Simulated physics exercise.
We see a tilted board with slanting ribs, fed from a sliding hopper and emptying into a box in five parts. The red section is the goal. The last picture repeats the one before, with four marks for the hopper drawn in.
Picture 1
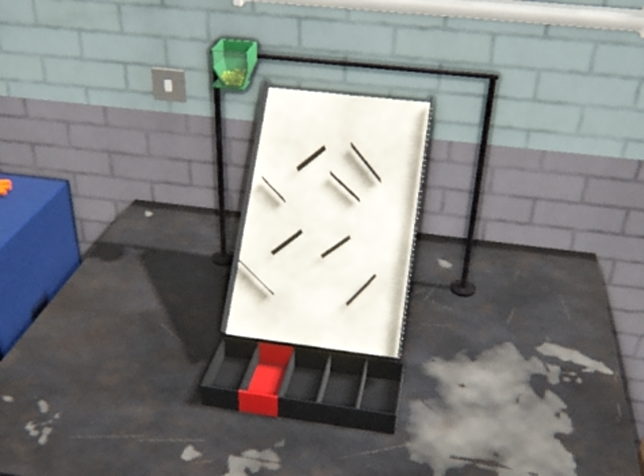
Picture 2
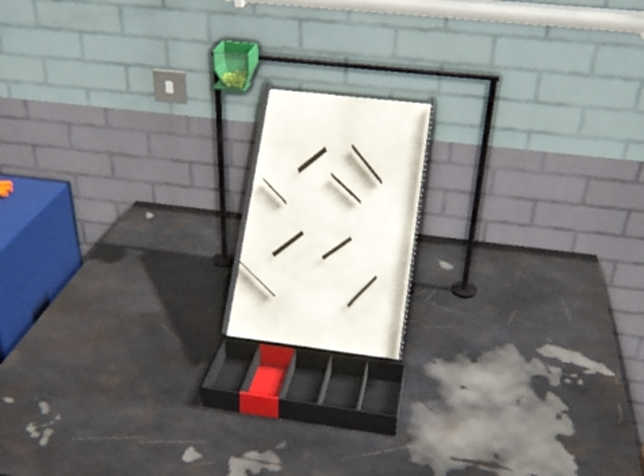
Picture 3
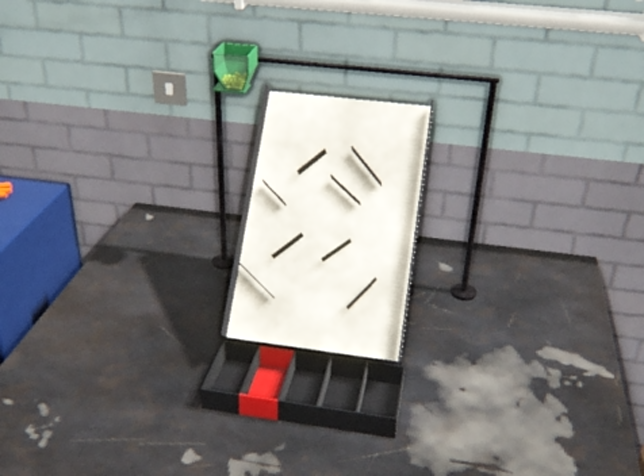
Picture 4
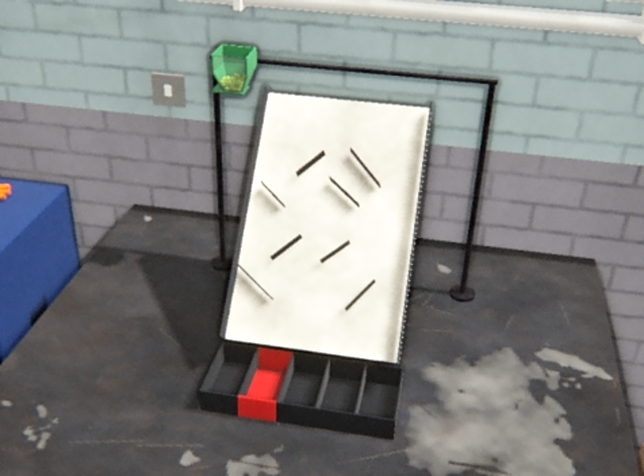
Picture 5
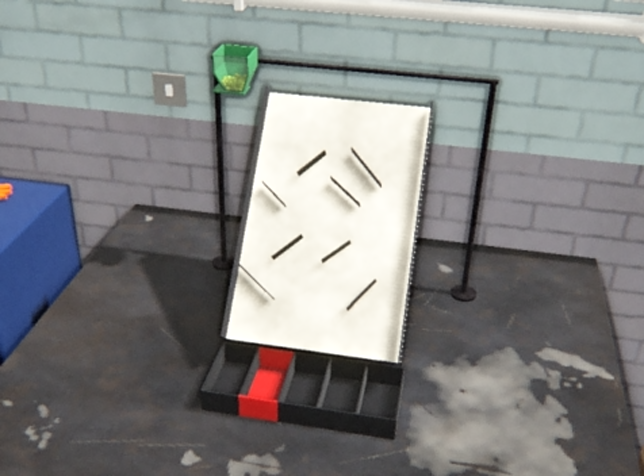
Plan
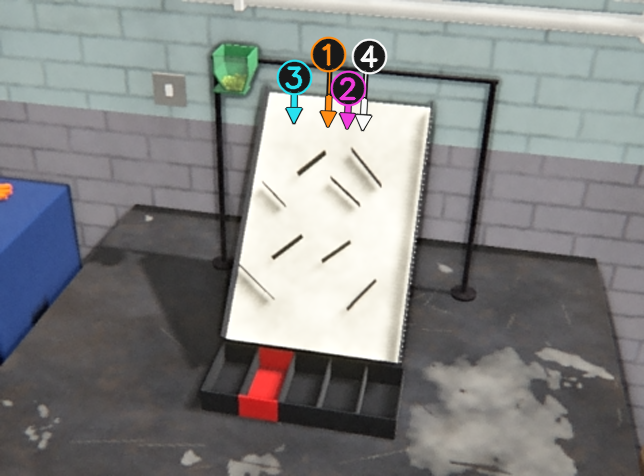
Nothing moves as a green hopper hangs above a tilted ribbed board and sectioned box.
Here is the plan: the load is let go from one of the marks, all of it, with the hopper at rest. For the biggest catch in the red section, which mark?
Mark 3 does it best.
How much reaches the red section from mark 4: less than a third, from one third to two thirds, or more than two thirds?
It is less than a third.
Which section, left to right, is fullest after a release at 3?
The third from the left.
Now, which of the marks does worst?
Here it is mark 4.
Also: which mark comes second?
Mark 1.
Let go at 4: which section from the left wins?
The fifth.
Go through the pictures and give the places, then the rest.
In the first picture, hopper at (234, 77), dried peas, door shut.
In the second picture, ribs (297, 169) to (326, 147), (352, 144) to (381, 181), (263, 178) to (285, 201).
In the third picture, ribs (331, 175) to (360, 202), (271, 256) to (302, 233), (321, 259) to (350, 239).
In the fourth picture, ribs (237, 264) to (271, 298), (345, 309) to (375, 279).
In the fifth picture, red section at (258, 407), number 2 of 5 from the left.
On the marked copy, mark 1 meets the board at (328, 121); mark 2 meets the board at (347, 123); mark 3 meets the board at (294, 117); mark 4 meets the board at (362, 124).
If 1 is chosen, about a quarter in the red section, about two thirds in other sections, a small part outside the box.
If 2 is chosen, a small part in the red section, about two thirds in other sections, about a quarter outside the box.
If 3 is chosen, about a third in the red section, about half in other sections, a stray few outside the box.
If 4 is chosen, a stray few in the red section, most in other sections, about a quarter outside the box.
